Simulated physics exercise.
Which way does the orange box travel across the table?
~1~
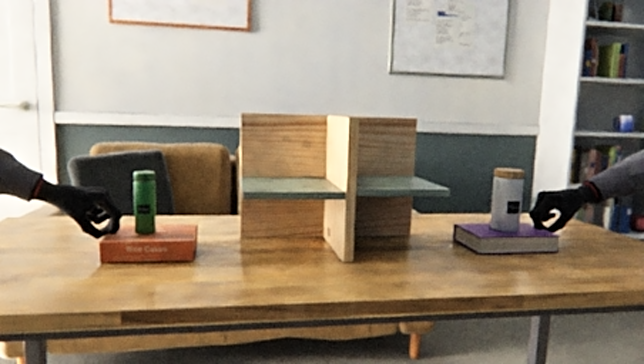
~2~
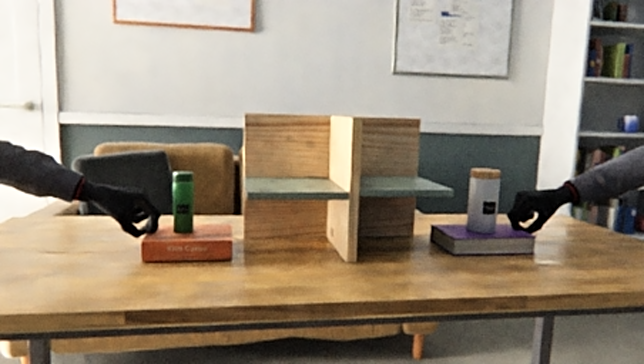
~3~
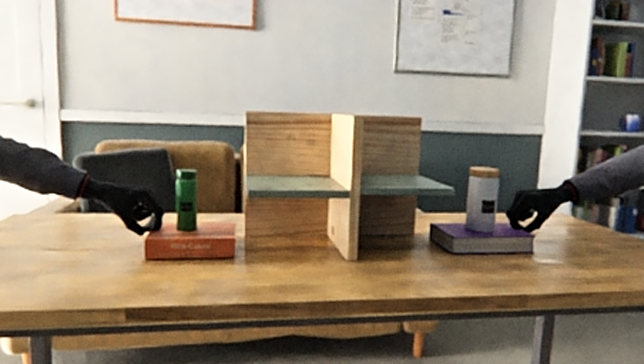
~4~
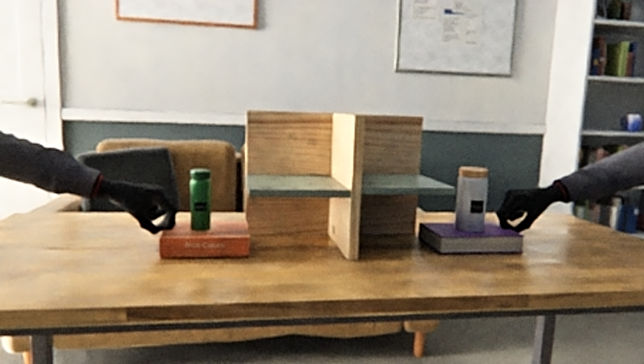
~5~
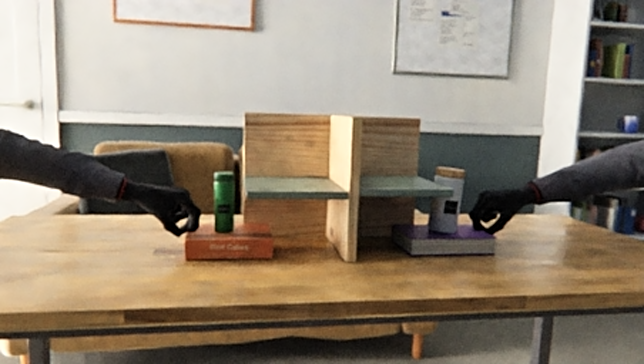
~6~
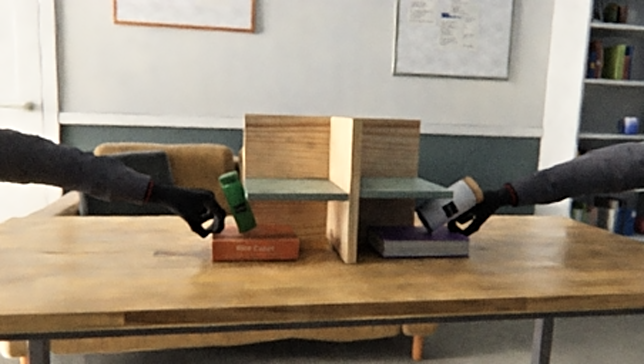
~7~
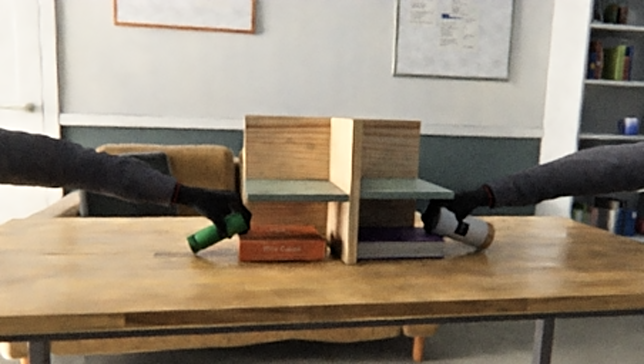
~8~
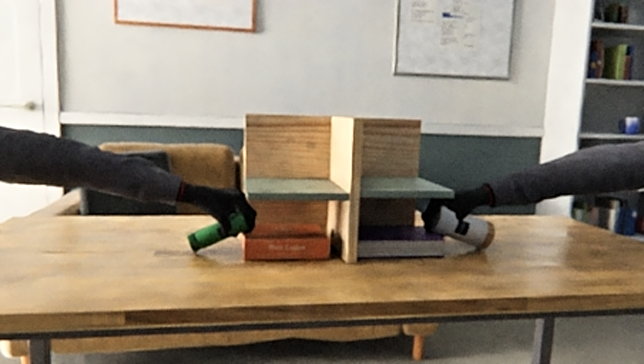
The orange box moves to the right, ending up under the shelf on the left side of the rack.
The clip shows two gloved hands sliding an orange box with a green shaker and a purple book with a white jar inward beneath a rack's shelves; both containers hit the shelves, tip outward and end on their sides.
